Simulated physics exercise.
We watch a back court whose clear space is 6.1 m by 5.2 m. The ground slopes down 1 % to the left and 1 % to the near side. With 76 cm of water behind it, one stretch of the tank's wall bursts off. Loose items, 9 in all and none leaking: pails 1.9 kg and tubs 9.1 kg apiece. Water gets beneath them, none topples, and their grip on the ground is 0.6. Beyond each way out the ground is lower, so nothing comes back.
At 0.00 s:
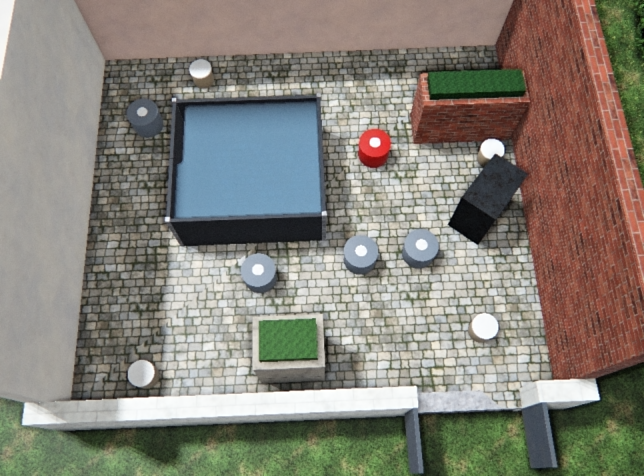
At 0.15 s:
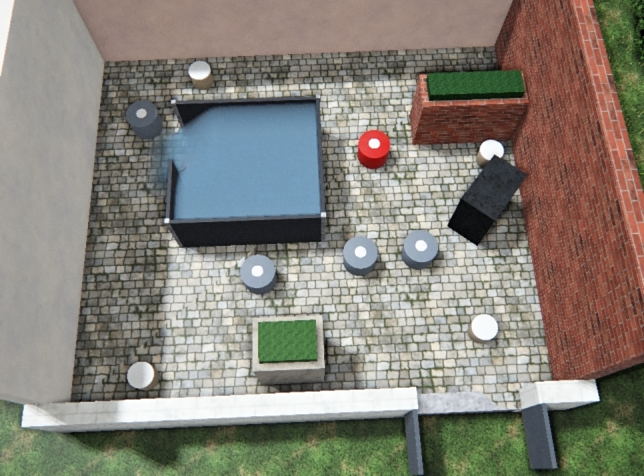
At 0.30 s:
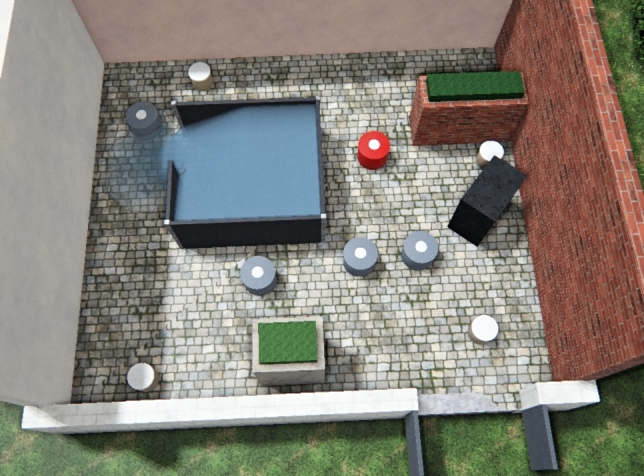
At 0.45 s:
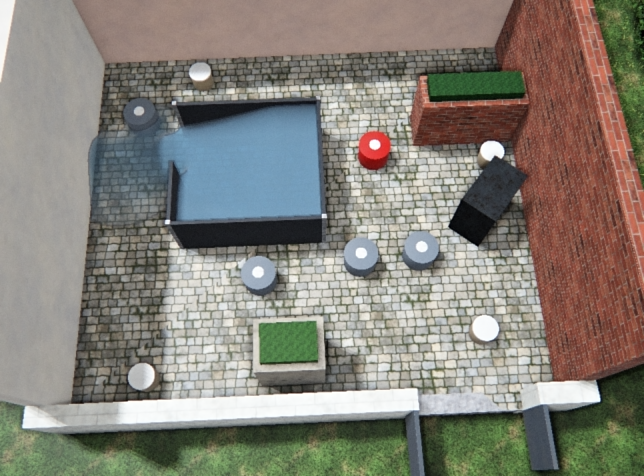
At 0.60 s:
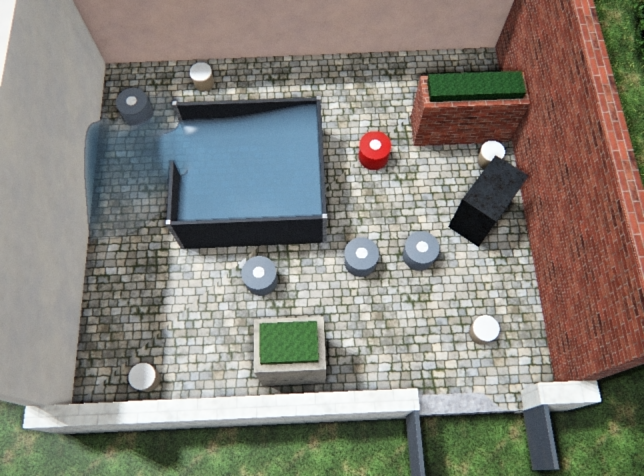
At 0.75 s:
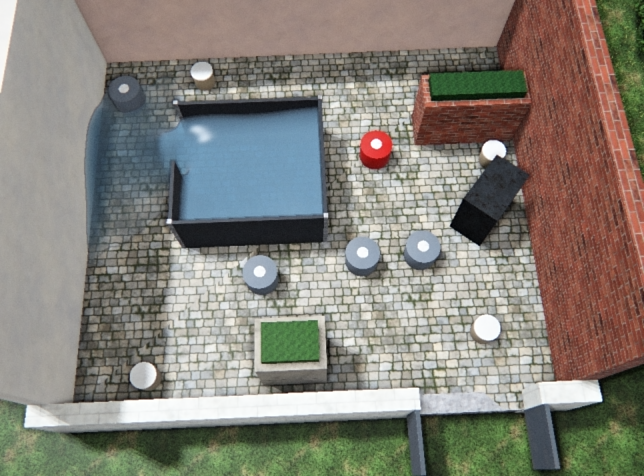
Water pouring through a gap in a tank's left side, spreading to the pale wall and nudging a grey tub slightly away.
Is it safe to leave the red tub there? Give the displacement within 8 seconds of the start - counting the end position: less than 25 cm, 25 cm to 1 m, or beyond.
Red tub slides a little.
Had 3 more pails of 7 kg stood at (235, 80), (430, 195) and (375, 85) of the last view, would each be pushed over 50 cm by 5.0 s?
In that order: Over, under, over.
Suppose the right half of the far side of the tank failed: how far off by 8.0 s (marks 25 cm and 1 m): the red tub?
In that case the red tub ends far away.
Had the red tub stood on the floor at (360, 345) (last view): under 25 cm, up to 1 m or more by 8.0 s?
It stays put.
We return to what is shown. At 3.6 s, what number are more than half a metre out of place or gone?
3 of them.
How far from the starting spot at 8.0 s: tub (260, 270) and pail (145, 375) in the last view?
In that order: 150 cm, 140 cm.
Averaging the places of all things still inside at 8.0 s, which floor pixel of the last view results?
At about (413, 246).
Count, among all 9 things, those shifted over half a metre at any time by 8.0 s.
That makes 7.
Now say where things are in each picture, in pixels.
The first frame shows the red tub at (375, 142), on the bottom; 3.2 m2 under water; 0 of 9 have shifted.
The second frame shows the red tub at (374, 144), on the bottom; 3.7 m2 under water; 0 of 9 have shifted.
The third frame shows the red tub at (374, 145) rests on the ground; 4.5 m2 under water; 0 of 9 have shifted.
The fourth frame shows the red tub at (375, 145), on the bottom; 5.1 m2 under water; 1 of 9 have shifted.
The fifth frame shows the red tub at (376, 145) rests on the ground; water covers 5.5 m2; 1 of 9 have shifted.
The sixth frame shows the red tub at (377, 144), on the bottom; 6.0 m2 under water; 1 of 9 have shifted.
After 1.6 s the red tub is near (377, 144), 0.0 m from its start, aground; 0 of 9 are out; 1 afloat.
After 3.6 s the red tub is near (377, 144), 0.0 m from its start, aground; 0 of 9 are out; 3 afloat.
After 5.6 s the red tub is near (377, 144), 0.0 m from its start, aground; 0 of 9 are out; 5 afloat.
After 8.0 s the red tub is near (344, 167), 0.6 m from its start, afloat; 0 of 9 are out; 6 afloat.
